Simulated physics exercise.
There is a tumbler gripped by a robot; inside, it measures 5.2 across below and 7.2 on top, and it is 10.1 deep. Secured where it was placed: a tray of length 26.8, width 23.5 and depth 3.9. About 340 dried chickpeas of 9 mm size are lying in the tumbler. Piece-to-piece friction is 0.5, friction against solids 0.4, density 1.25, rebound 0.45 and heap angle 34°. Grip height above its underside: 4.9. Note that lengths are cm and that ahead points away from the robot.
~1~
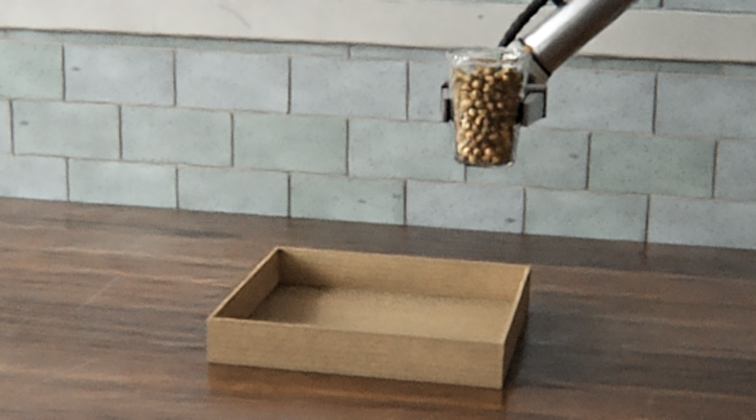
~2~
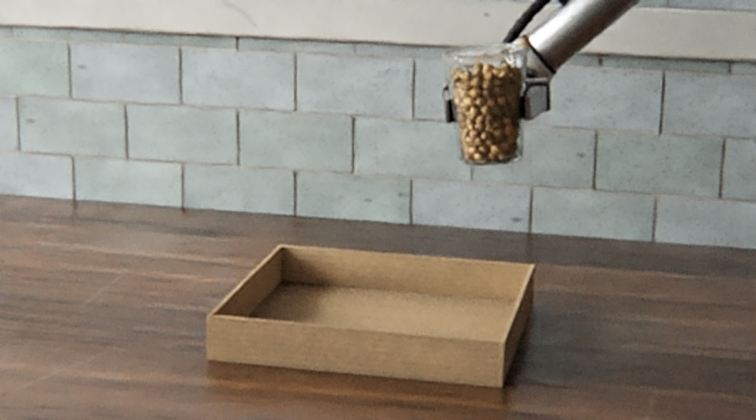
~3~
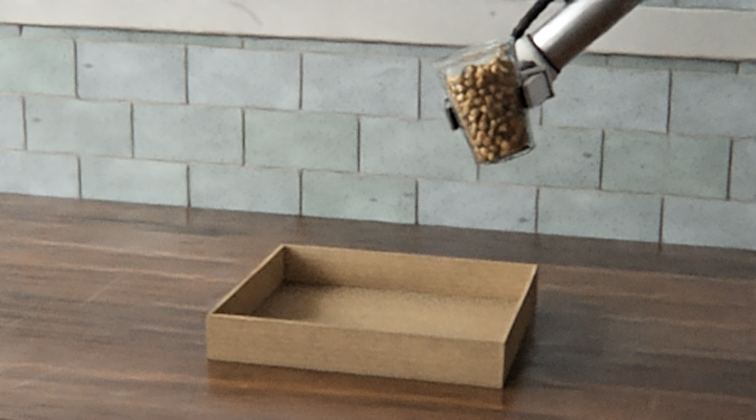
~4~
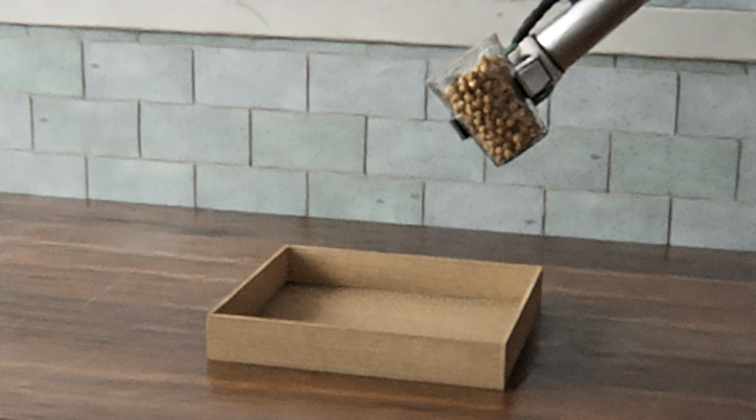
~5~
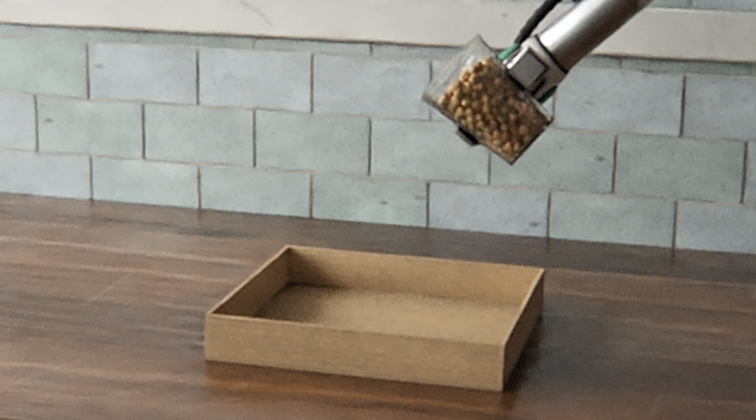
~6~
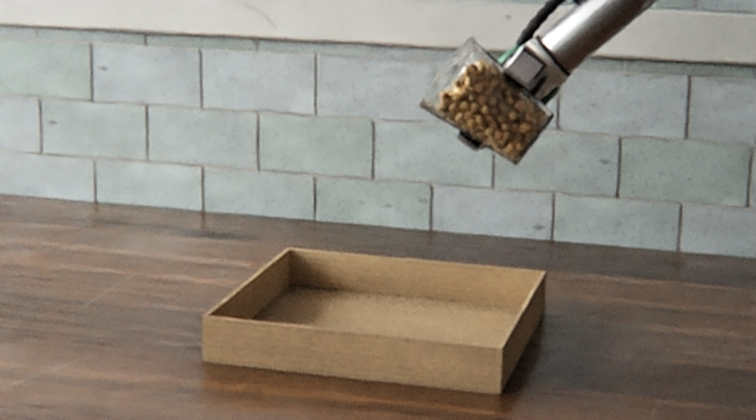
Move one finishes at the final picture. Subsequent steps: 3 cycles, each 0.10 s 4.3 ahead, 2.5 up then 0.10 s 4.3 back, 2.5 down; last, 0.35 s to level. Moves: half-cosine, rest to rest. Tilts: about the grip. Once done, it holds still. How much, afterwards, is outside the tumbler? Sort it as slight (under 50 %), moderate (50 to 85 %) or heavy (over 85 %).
It counts as moderate.
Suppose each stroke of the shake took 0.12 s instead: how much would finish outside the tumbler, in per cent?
That gives about 55 percent.
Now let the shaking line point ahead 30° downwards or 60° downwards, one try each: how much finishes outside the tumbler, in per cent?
I'd say close to 25 percent for the first and close to 15 percent for the second.
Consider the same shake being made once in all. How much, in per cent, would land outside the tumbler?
I'd expect close to 55 per cent then.
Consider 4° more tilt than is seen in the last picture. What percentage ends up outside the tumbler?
Estimate: Close to 80 in a hundred.
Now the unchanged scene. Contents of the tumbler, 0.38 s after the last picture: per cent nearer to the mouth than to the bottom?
Estimate: Around 90 %.
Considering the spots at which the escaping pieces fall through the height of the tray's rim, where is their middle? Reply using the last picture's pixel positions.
Roughly at (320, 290).
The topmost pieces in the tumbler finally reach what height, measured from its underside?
I'd say near 6.0 cm from the bottom.
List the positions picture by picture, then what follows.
The tumbler middle at (487, 109), level; upper third of the load around (489, 84), from x 455 to 530, top at y 50; 343 in the tumbler, in the first picture.
The tumbler middle at (489, 106), tilted 5° forward; upper third of the load around (489, 81), from x 455 to 525, top at y 40, in the second picture.
The tumbler middle at (490, 105), tilted 19° forward; upper third of the load around (488, 81), from x 450 to 525, top at y 50, in the third picture.
The tumbler middle at (492, 105), tilted 37° forward; upper third of the load around (486, 84), from x 445 to 535, top at y 55, in the fourth picture.
The tumbler middle at (492, 106), tilted 51° forward; upper third of the load around (485, 86), from x 445 to 540, top at y 60, in the fifth picture.
The tumbler middle at (492, 107), tilted 56° forward; upper third of the load around (483, 88), from x 440 to 545, top at y 65; 343 in the tumbler, in the sixth picture.
Then, 0.38 s on, tilted 56° forward, highest piece 26 above the table; 155 in the tray, 147 in the tumbler, 13 on the table or floor, 28 in flight or on a rim.
Then, 0.76 s on, tilted 32° forward, highest piece 25 above the table; 207 in the tray, 106 in the tumbler, 26 on the table or floor, 4 in flight or on a rim.
Then, 1.15 s on, level, highest piece 24 above the table; 210 in the tray, 106 in the tumbler, 27 on the table or floor.
Then, 2.20 s on, level, highest piece 24 above the table; 210 in the tray, 106 in the tumbler, 27 on the table or floor.
In the end, 210 in the tray, 106 in the tumbler, 27 on the table or floor. That is 69 % outside the tumbler.
